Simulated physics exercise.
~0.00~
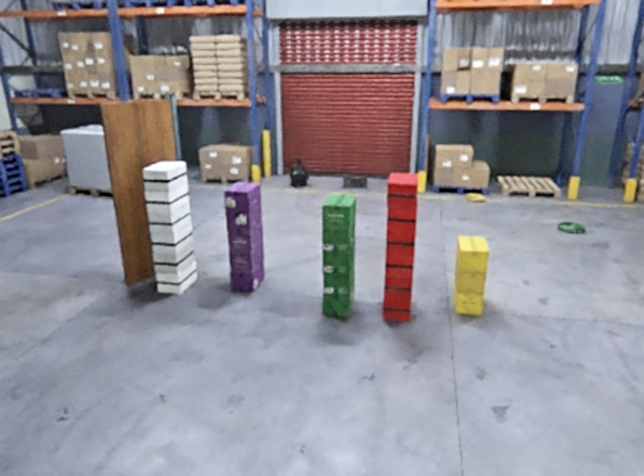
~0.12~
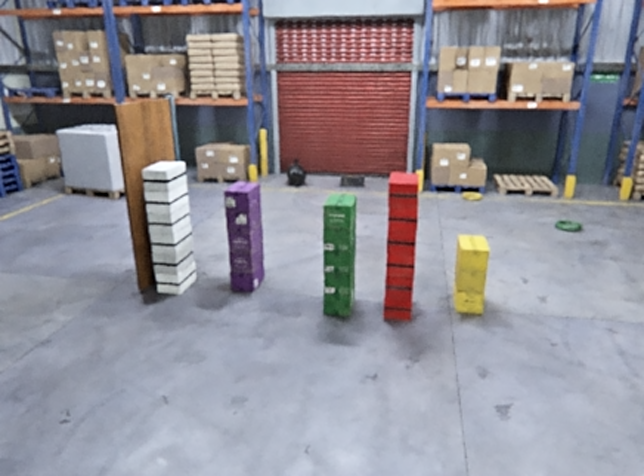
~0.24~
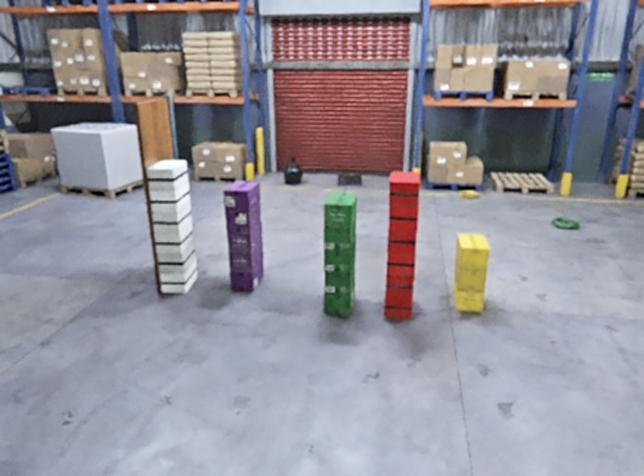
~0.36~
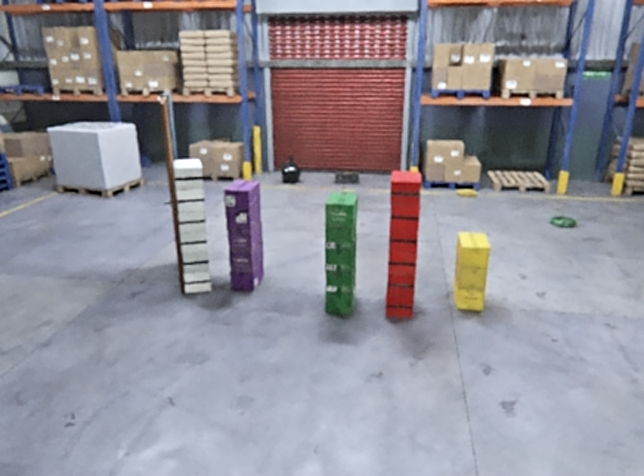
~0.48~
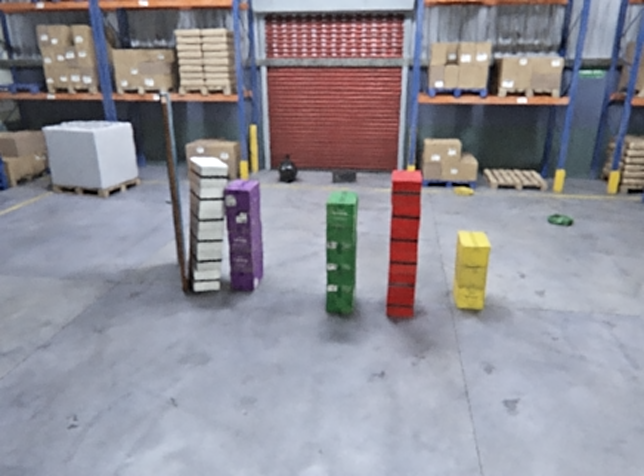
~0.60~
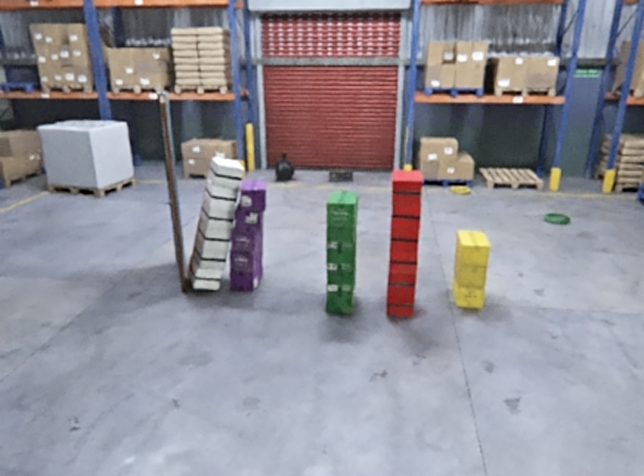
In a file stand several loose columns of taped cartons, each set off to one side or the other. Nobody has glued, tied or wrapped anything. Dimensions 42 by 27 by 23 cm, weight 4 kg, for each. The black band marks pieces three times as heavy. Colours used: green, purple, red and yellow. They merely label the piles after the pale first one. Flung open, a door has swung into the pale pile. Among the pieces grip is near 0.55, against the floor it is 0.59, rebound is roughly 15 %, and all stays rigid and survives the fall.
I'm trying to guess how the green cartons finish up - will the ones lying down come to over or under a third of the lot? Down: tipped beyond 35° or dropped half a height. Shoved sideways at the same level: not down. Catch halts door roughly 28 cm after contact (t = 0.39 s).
I'd say under a third.
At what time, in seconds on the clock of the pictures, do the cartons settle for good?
I'd put it around 2.5 seconds.
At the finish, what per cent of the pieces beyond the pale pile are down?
Roughly 25 percent.
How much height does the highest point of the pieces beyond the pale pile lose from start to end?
0 cm.
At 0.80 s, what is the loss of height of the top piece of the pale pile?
Drop so far: Roughly 10 cm.
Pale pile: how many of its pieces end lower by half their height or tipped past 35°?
Tally of pale pieces: 6.
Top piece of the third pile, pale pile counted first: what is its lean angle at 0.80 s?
Roughly 0 degrees.
By 0.80 s, 0 of the pale pile down; none of the 5 green cartons down (0 of 19 in all colours); top green carton unmoved; top purple carton tilted 17°.
By 1.08 s, 6 of the pale pile down; none of the 5 green cartons down (5 of 19 in all colours); top green carton unmoved; top purple carton tilted 50°, 29 cm lower.
By 1.62 s, 6 of the pale pile down; none of the 5 green cartons down (5 of 19 in all colours); top green carton moved 7 cm; top purple carton upside down.
When it is over (2.6 s), 6 of the pale pile down; none of the 5 green cartons down (5 of 19 in all colours); top green carton moved 7 cm; top purple carton upside down. That is 0 per cent. In pixels of the last frame, middles, top green carton near (349, 209), top purple carton near (430, 278).
